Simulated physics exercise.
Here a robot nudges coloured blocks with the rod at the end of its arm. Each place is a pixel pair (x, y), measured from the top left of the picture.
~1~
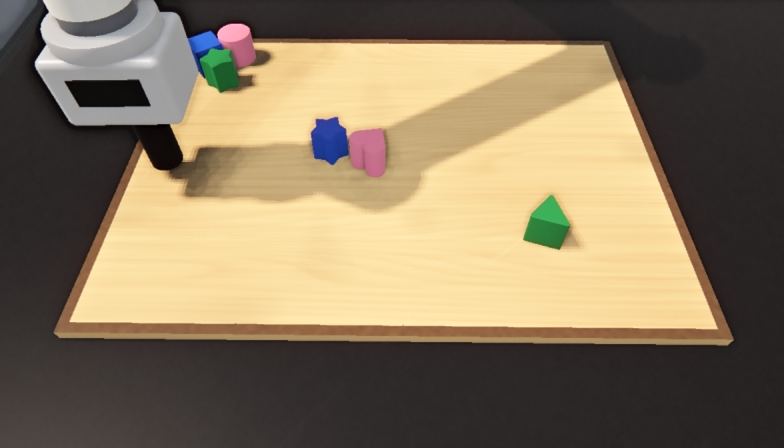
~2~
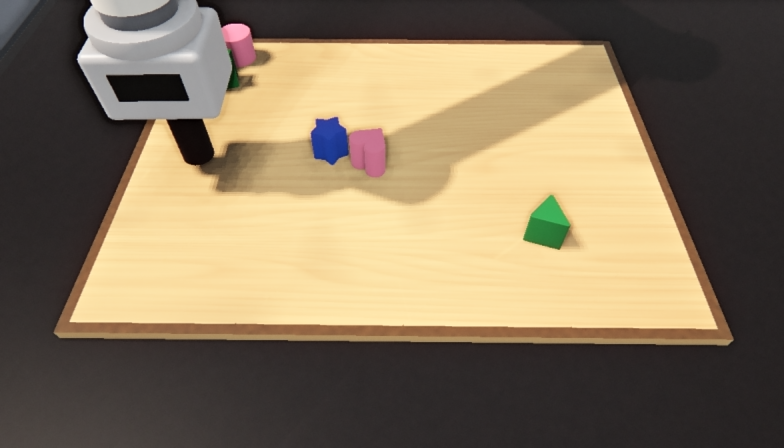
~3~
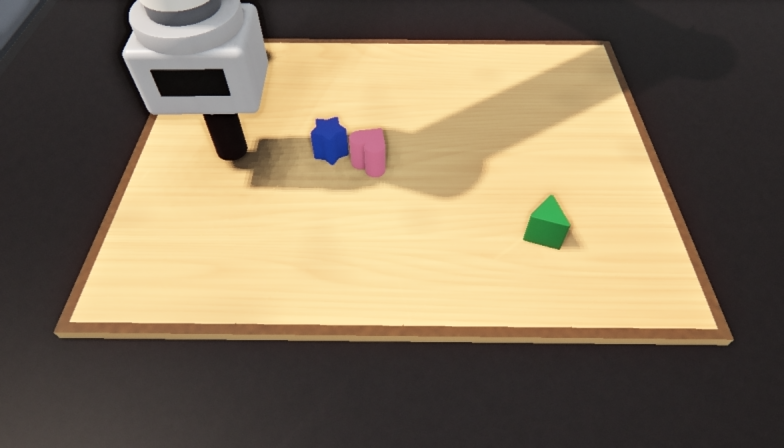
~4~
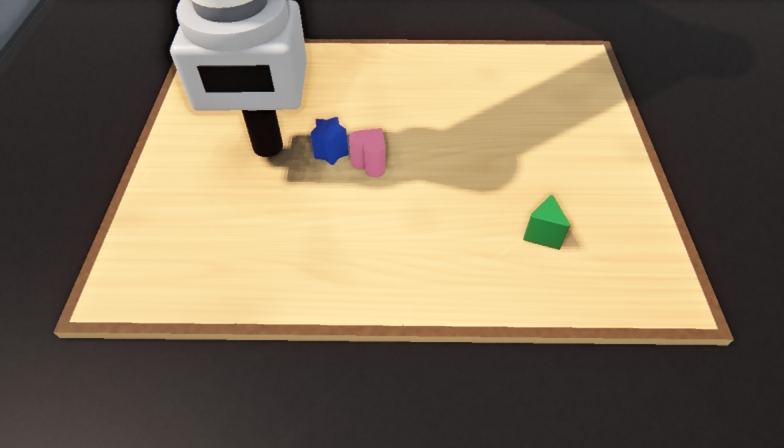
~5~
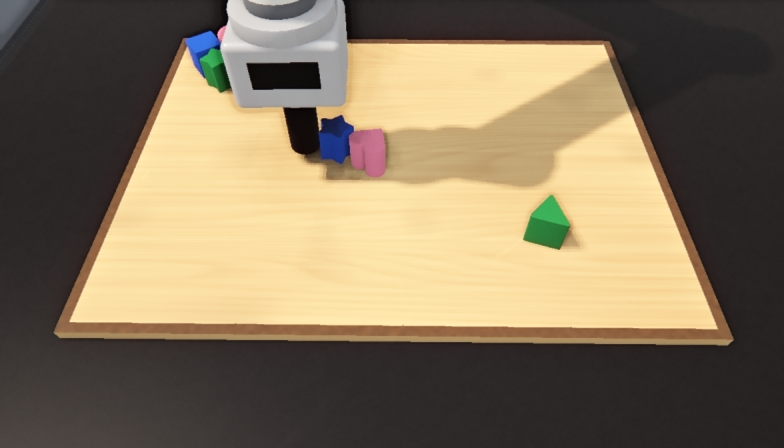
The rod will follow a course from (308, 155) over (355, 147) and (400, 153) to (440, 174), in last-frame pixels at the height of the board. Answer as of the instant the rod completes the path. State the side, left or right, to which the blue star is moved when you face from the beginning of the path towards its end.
Displaced left.
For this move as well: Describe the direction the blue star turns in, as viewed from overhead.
It twists anticlockwise.
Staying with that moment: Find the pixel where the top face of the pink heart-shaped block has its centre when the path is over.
The centre of its top face lies at (431, 168).
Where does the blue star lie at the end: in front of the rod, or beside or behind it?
The block lies off to the side or behind.
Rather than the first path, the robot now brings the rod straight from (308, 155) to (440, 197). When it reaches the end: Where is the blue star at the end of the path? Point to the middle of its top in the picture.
My best guess is (368, 127).
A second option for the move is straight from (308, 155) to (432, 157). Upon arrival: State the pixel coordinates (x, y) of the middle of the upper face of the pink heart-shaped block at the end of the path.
Around (440, 151).
What follows on the original path. One third of the way, rod (354, 136); blue star (382, 120); pink heart-shaped block (401, 143), turned 45° clockwise.
Two thirds of the way, rod (401, 143); blue star (428, 121), turned 20° anticlockwise; pink heart-shaped block (415, 148), turned 95° clockwise.
At the end, rod (441, 164); blue star (443, 123), turned 60° anticlockwise; pink heart-shaped block (431, 168), turned 170° clockwise.
